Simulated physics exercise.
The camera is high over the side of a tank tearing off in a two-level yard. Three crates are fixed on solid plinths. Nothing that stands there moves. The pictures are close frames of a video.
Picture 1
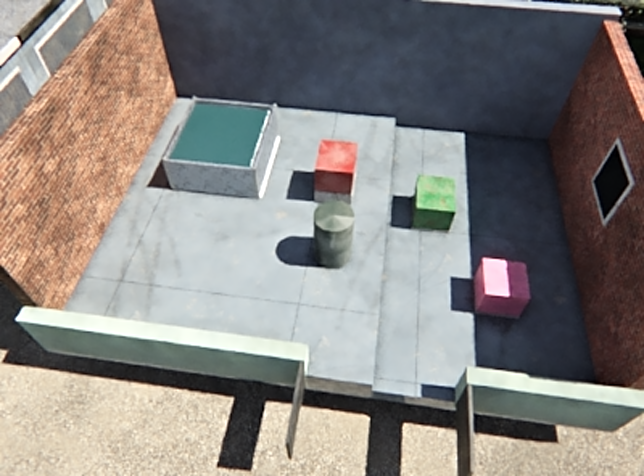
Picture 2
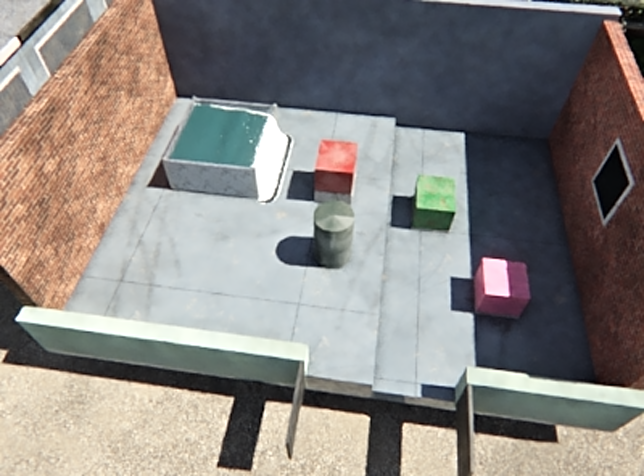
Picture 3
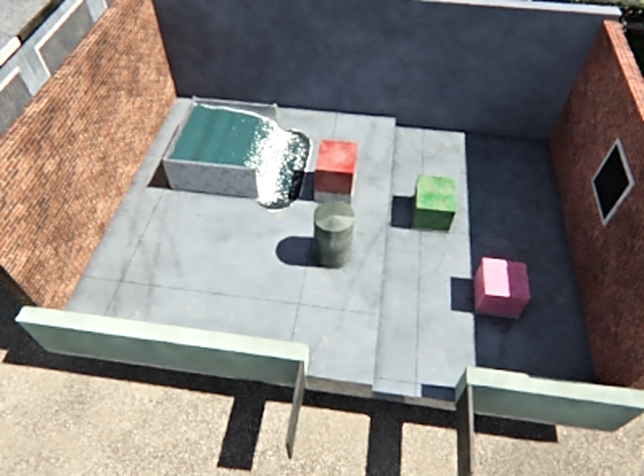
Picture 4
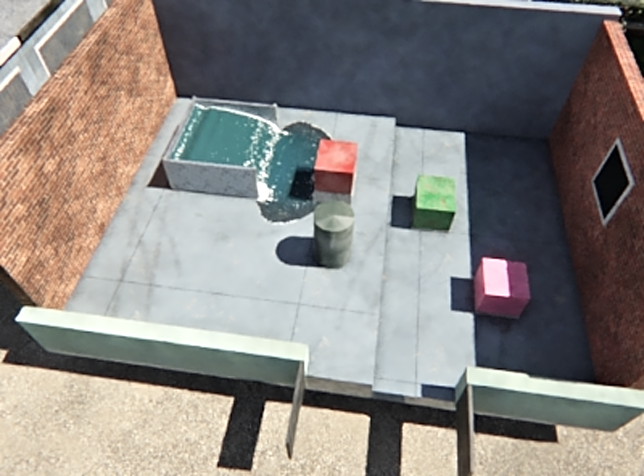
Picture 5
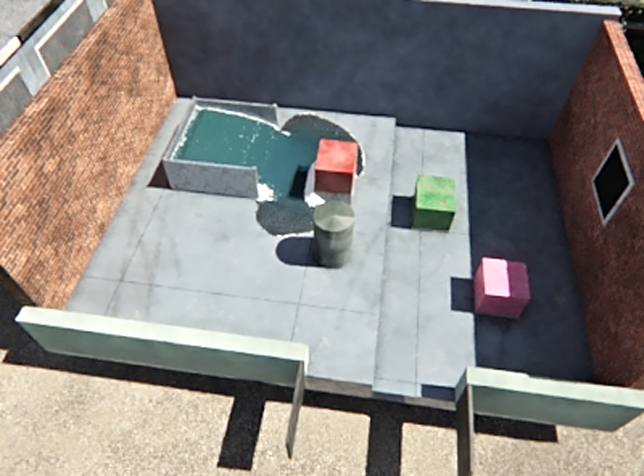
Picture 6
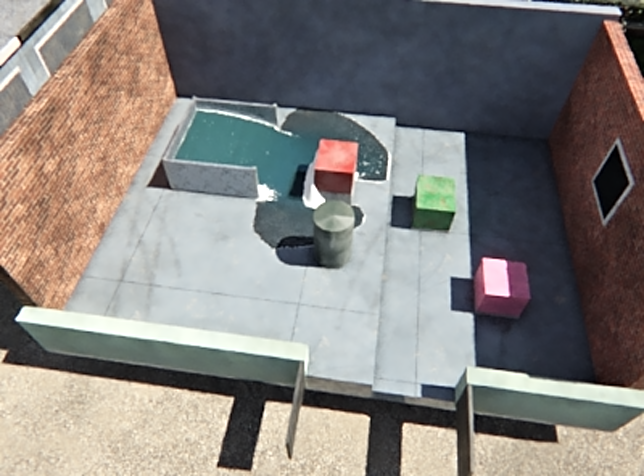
The footage shows water bursting from the right side of a raised tank in a walled yard, spreading across the grey floor around a red block and reaching a grey cylinder, while the green and pink blocks stay still.
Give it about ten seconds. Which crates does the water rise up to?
The green crate is soaked; the pink crate is soaked; the red crate is soaked.
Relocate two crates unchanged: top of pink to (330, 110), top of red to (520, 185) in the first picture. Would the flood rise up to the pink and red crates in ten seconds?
My reading: Pink crate is soaked, red crate keeps dry.
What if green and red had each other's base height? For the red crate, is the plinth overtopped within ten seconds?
My reading: Red is wetted.
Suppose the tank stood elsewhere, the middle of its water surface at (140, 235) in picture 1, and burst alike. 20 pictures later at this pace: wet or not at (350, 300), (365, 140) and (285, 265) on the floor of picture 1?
One after the other: Awash, no water, wet.
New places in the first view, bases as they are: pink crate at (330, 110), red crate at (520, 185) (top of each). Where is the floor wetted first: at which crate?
I say the crate marked pink.
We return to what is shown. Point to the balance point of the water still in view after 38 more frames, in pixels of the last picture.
Around (395, 224).
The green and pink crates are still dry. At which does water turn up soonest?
First comes the green crate.
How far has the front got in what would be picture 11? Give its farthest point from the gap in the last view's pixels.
Near (501, 173).
A moment on, water covers 25 % of the floor; the green crate water round its plinth, the pink crate not reached, the red crate water round its plinth.
Next, water covers 45 % of the floor; the green crate water round its plinth, the pink crate water round its plinth, the red crate water round its plinth.
Then, water covers 60 % of the floor; the green crate water round its plinth, the pink crate water round its plinth, the red crate water round its plinth.
Later, water covers 80 % of the floor; the green crate water round its plinth, the pink crate water round its plinth, the red crate water round its plinth.
In the end, water covers 85 % of the floor; the green crate was topped, the pink crate was topped, the red crate was topped.
